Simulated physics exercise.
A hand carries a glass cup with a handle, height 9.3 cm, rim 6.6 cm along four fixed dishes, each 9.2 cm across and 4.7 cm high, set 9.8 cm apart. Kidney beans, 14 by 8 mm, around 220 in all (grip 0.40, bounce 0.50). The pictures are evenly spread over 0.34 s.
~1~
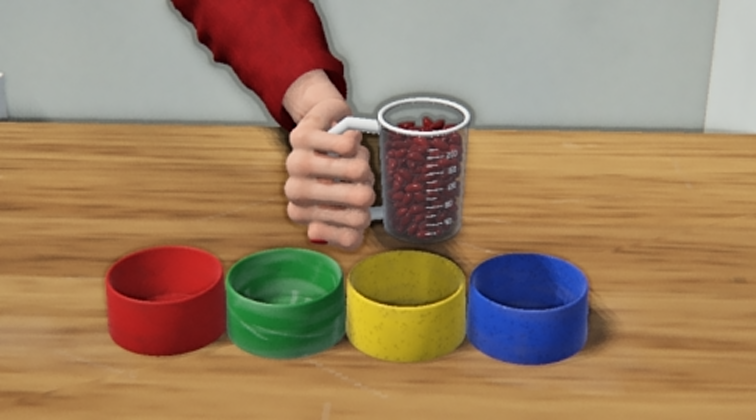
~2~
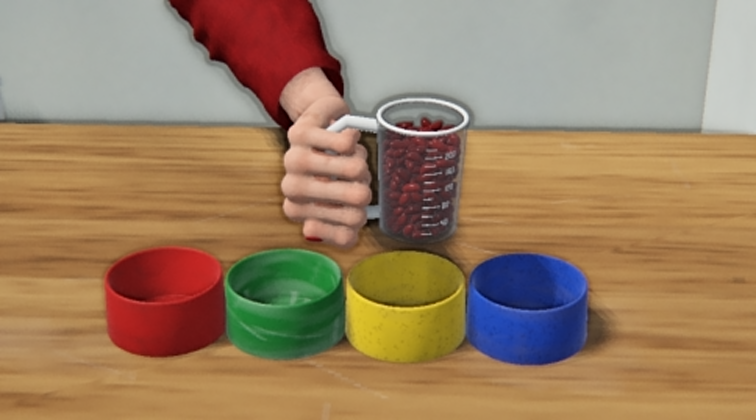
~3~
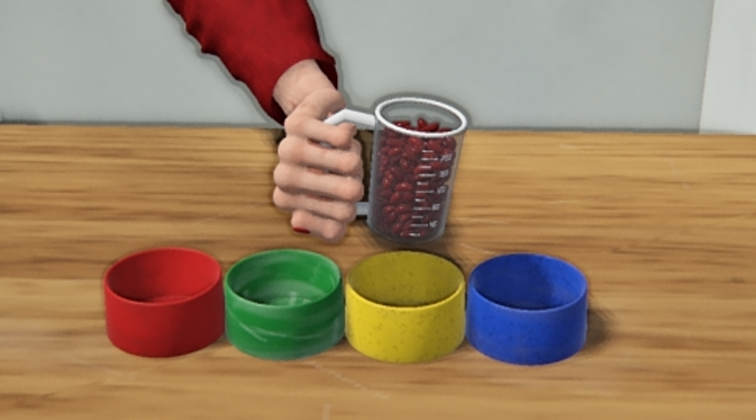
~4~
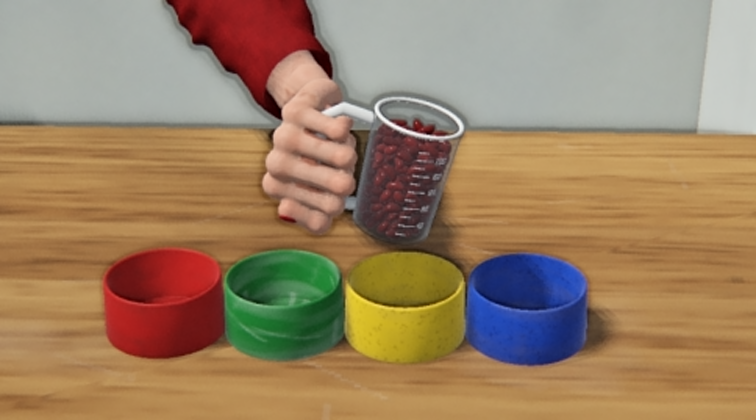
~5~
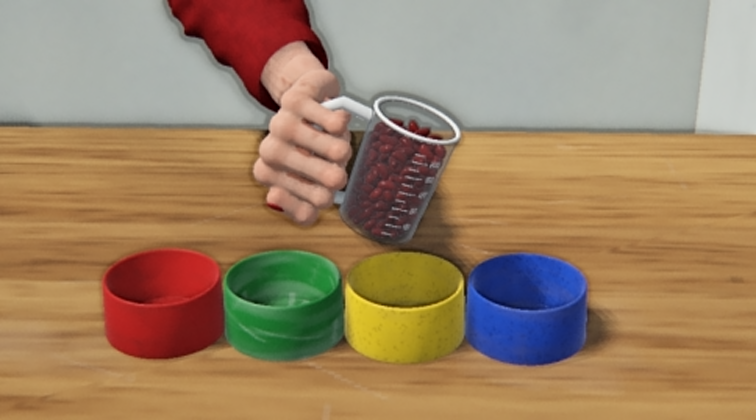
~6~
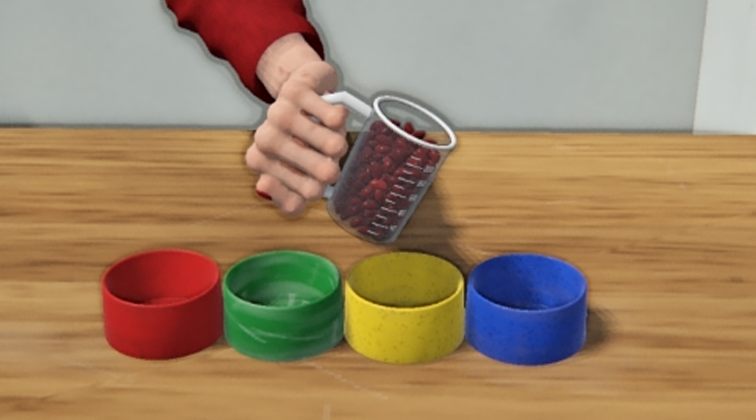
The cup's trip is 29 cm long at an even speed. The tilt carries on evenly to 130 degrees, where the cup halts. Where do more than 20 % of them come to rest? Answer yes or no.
Red dish: No; blue dish: No; green dish: Yes; yellow dish: Yes; on the counter: No.
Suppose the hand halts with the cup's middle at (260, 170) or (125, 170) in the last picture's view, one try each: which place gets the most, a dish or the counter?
The winner: Green; green.
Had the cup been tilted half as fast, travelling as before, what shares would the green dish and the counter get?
Green 40, counter 10.
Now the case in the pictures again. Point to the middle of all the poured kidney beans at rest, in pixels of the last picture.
Around (311, 314).
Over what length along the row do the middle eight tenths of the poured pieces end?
Some 13 cm.
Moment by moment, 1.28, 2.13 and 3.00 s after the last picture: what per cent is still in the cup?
In turn: 0, 0, 0.
Then, 1.28 s after the last picture, tilt 130 degrees; cup holds 0 %, green 60 %, yellow 30 %.
Then, 2.13 s after the last picture, tilt 130 degrees; cup holds 0 %, green 60 %, yellow 30 %.
Then, 3.00 s after the last picture, tilt 130 degrees; cup holds 0 %, green 60 %, yellow 30 %.
In the end, red 0 %, blue 0 %, green 60 %, yellow 30 %, counter 10 %.
